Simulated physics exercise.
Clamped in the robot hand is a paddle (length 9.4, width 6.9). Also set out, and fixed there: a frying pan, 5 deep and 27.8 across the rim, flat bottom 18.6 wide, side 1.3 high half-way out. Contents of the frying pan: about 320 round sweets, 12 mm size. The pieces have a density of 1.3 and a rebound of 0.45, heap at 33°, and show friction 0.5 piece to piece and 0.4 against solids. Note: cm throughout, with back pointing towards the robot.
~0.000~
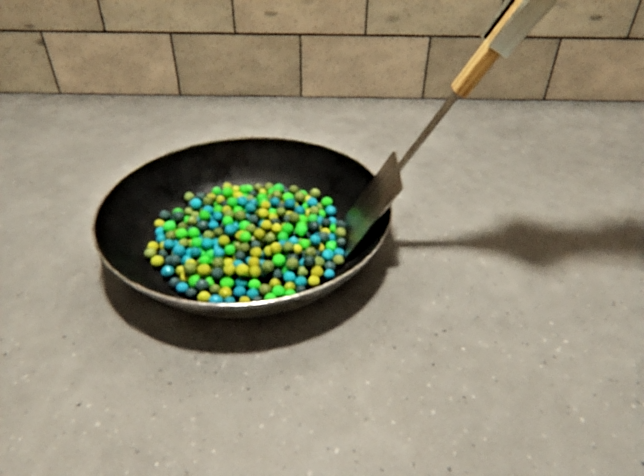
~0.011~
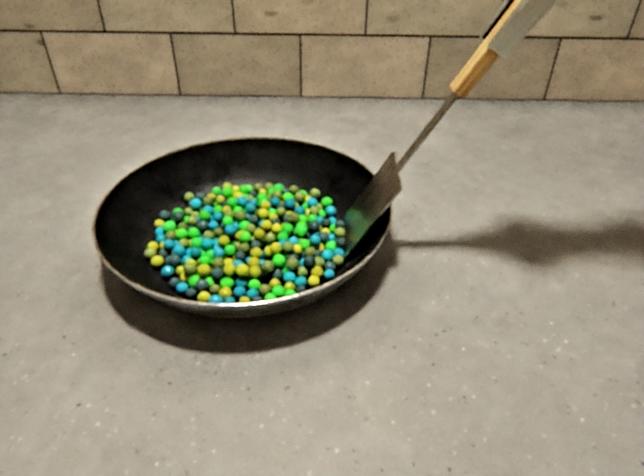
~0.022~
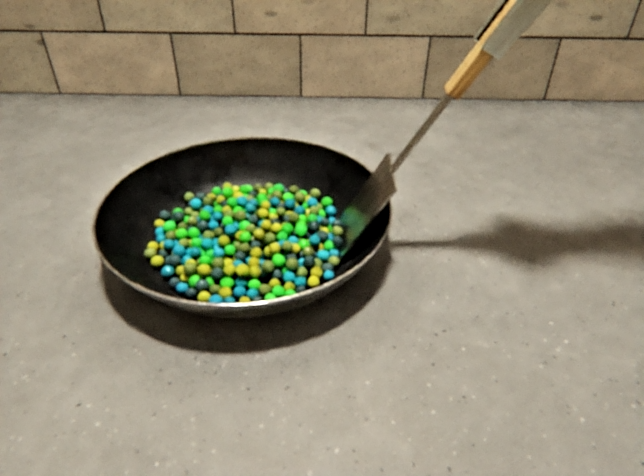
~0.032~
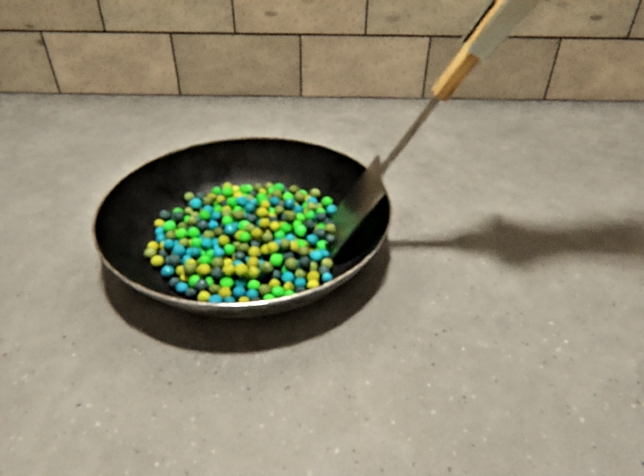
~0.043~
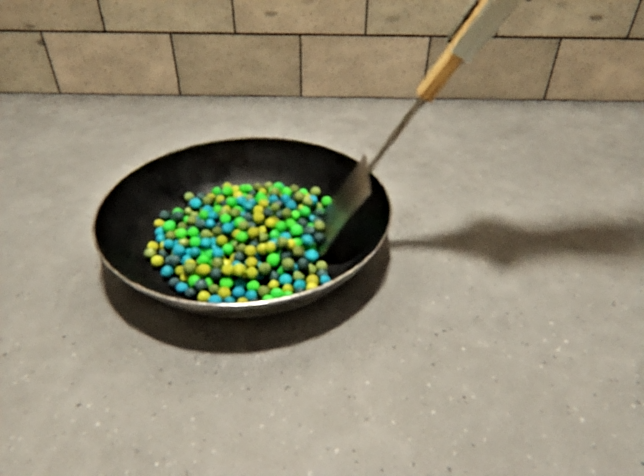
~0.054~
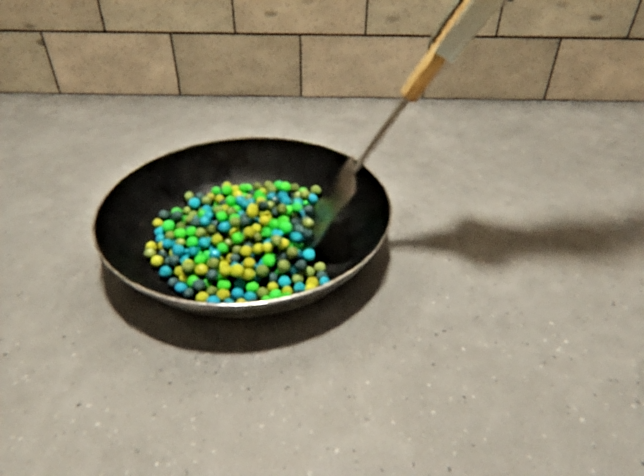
The clip opens on a dark frying pan of small green, yellow and blue balls on a grey countertop, with a tilted paddle at its right side. The paddle barely shifts at first, then slides a short way left, pushing the nearest balls inward and baring some pan behind it.
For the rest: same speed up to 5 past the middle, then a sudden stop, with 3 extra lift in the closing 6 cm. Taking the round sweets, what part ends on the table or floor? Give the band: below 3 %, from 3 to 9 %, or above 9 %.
Band: From 3 to 9 %.
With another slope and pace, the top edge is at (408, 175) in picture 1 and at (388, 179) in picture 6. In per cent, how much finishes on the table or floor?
Some 0 percent ends up on the table or floor.
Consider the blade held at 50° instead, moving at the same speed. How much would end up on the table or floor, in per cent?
Result, estimated: 5 %.
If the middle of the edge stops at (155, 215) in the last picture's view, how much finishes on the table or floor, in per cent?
Roughly 15 per cent, I'd say.
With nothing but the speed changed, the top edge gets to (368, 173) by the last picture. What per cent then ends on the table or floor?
My guess is around 0 percent.
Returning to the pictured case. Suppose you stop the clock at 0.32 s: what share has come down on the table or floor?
Close to 4 per cent of the load.
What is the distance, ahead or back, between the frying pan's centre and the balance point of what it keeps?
I'd put it at roughly 4.5 cm toward the front.
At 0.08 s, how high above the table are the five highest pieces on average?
Estimated height above table: Approx. 5 cm.
By 0.08 s, sloping 60°, highest piece 6 above the table; 322 in the frying pan.
By 0.11 s, sloping 60°, highest piece 7 above the table; 322 in the frying pan.
By 0.32 s, sloping 60°, highest piece 6 above the table; 303 in the frying pan, 15 on the table or floor, 4 on the blade or in flight.
By 1.37 s, sloping 60°, highest piece 4 above the table; 303 in the frying pan, 19 on the table or floor.
Final count, 303 in the frying pan, 19 on the table or floor. That is 6 % on the table or floor.
